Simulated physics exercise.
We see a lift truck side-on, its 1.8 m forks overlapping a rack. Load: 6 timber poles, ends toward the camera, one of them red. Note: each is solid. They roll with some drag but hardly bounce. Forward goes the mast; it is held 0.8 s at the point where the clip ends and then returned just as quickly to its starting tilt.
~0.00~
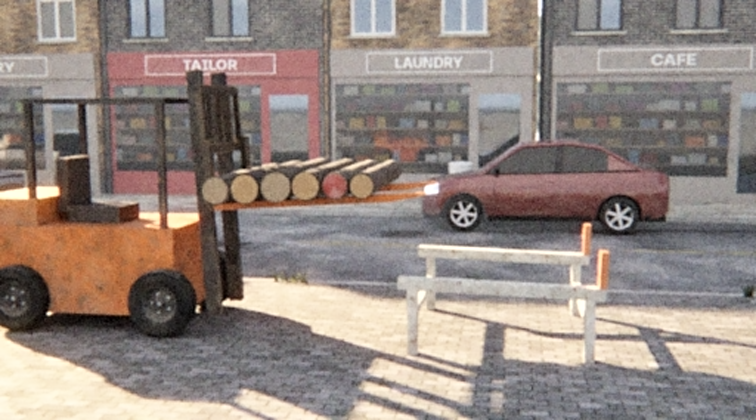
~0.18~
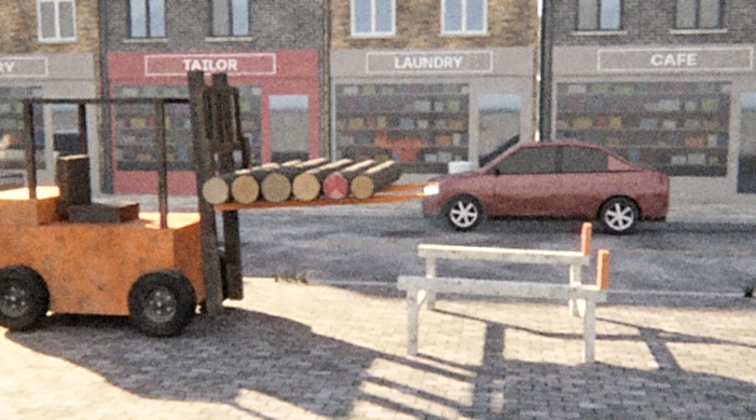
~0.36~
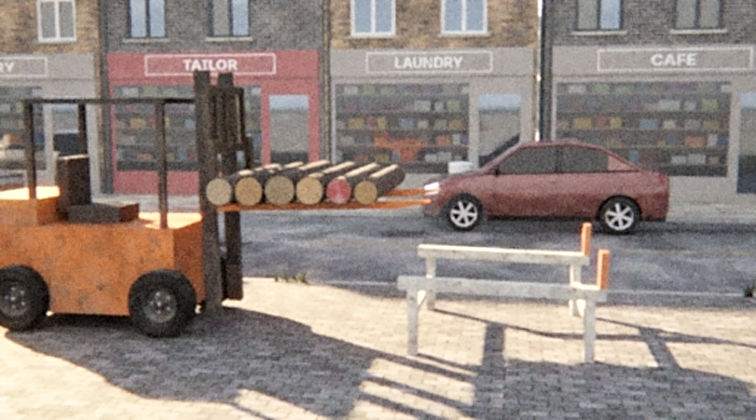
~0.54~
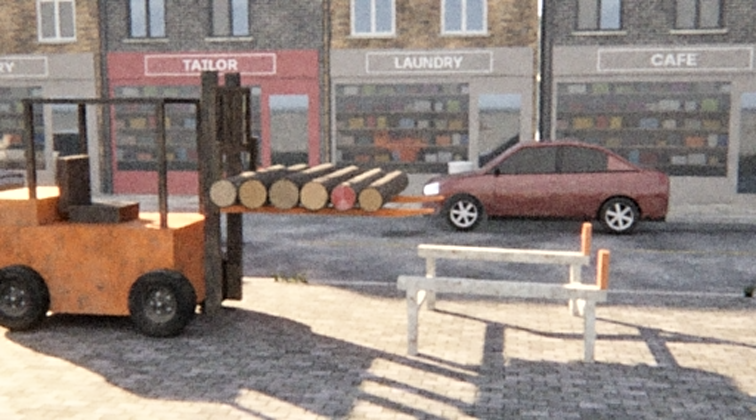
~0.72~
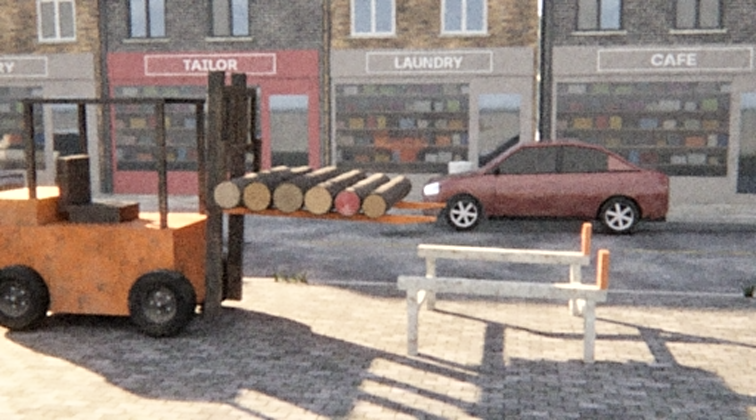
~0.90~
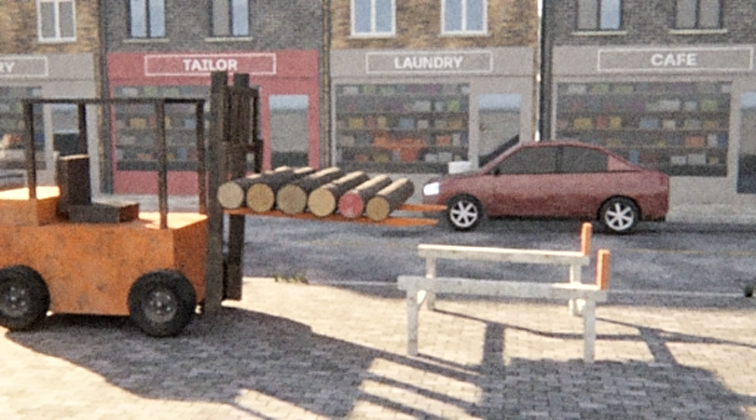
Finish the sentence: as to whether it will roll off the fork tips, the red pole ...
... will not.
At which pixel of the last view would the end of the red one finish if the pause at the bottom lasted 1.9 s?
Around pixel (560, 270).
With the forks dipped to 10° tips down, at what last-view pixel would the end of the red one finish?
Near pixel (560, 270).
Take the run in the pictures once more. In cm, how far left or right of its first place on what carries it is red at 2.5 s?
Red 45 right.
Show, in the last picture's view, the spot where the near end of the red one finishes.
Rest position in the last view: About (335, 186).
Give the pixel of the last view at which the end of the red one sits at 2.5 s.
Around pixel (386, 184).
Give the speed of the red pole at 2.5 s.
Speed: Approx. 0.1 m/s.
By 2.5 s, red is on the forks, 25 cm from the tips; 0 of 6 have left the forks.
Finally (4.8 s), red is on the forks, 70 cm from the tips; 0 of 6 have left the forks.
